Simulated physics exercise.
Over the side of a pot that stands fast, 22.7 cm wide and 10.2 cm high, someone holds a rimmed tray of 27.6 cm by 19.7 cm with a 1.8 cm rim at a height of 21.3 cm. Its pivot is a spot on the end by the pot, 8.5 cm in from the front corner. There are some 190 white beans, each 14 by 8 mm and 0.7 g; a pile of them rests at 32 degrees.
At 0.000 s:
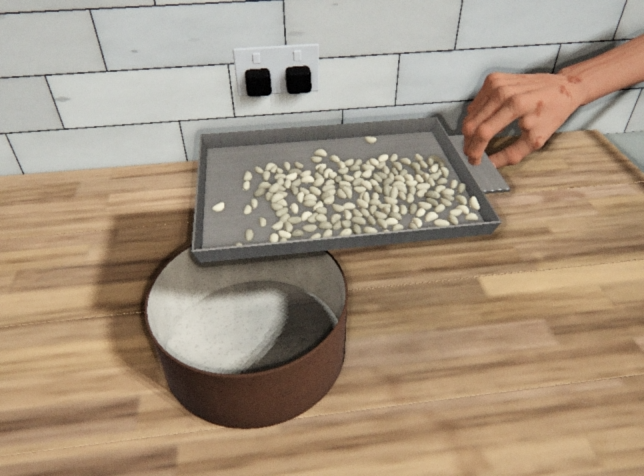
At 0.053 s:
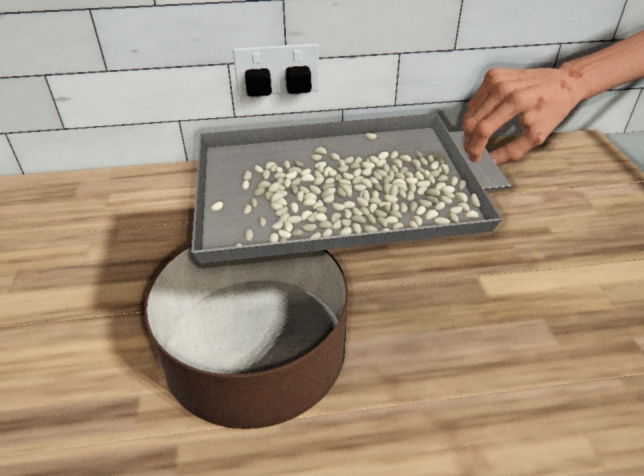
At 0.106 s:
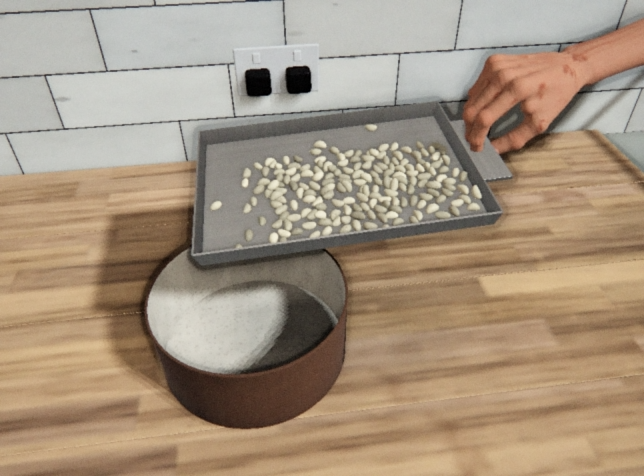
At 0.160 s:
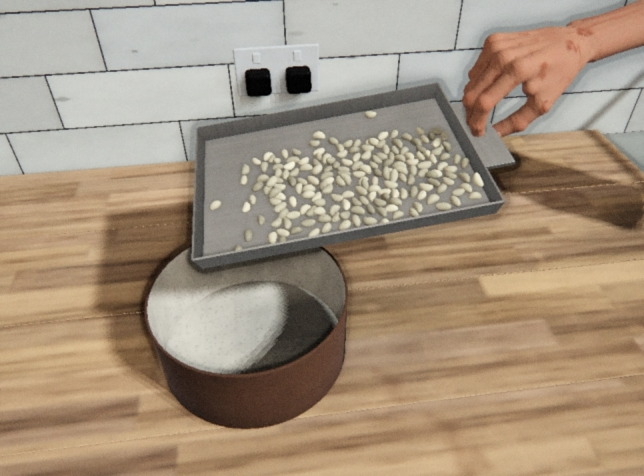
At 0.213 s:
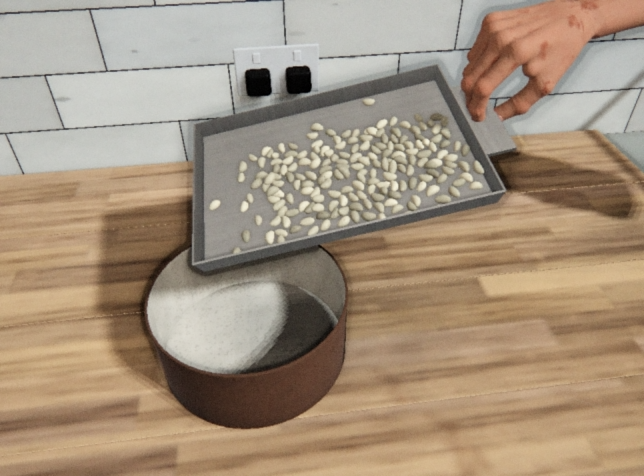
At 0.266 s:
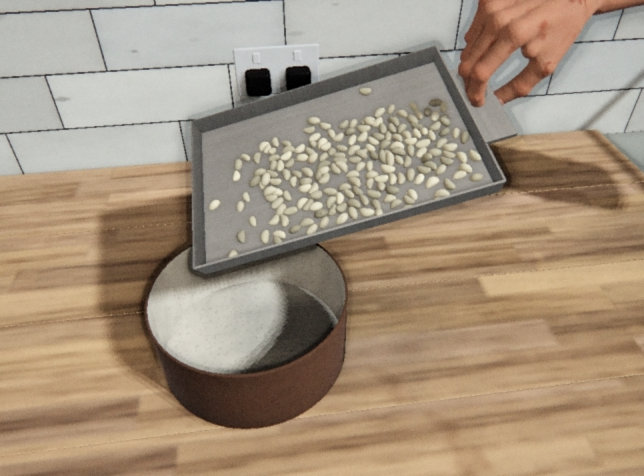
A grey rimmed tray scattered with many white beans is held over a wooden worktop in front of a white tiled wall with a double socket bearing two black plugs, seen from slightly above. Below its left end stands a round reddish-brown pot with a pale interior. The hand at right raises that end, slanting the tray down leftward, while the pot and camera stay still.
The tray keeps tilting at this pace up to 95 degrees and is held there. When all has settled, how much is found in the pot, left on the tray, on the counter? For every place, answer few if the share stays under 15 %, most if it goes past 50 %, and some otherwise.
Shares - pot: Most; tray: Few; counter: Few.
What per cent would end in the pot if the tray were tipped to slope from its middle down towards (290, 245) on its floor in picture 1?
About 95 per cent.
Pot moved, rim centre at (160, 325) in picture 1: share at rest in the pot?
Roughly 100 per cent.
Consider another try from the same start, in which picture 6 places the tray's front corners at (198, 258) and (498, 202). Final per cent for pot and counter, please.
Per cent by place - pot 95, counter 5.
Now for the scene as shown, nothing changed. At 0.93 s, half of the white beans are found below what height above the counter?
Roughly 16 cm.
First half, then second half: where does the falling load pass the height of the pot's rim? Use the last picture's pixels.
Early half: About (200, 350); late half: (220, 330).
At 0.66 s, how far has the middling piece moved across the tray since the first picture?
10 cm.
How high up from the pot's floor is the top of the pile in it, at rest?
It gets to about 2.5 cm.
After 0.66 s, tilt 55 degrees; the tray holds 100 %, the pot 0 %.
After 0.93 s, tilt 80 degrees; the tray holds 45 %, the pot 35 %.
Then, at 1.30 s, tilt 95 degrees; the tray holds 0 %, the pot 95 %.
At rest (2.2 s), pot 95 %, tray 0 %, counter 5 %.
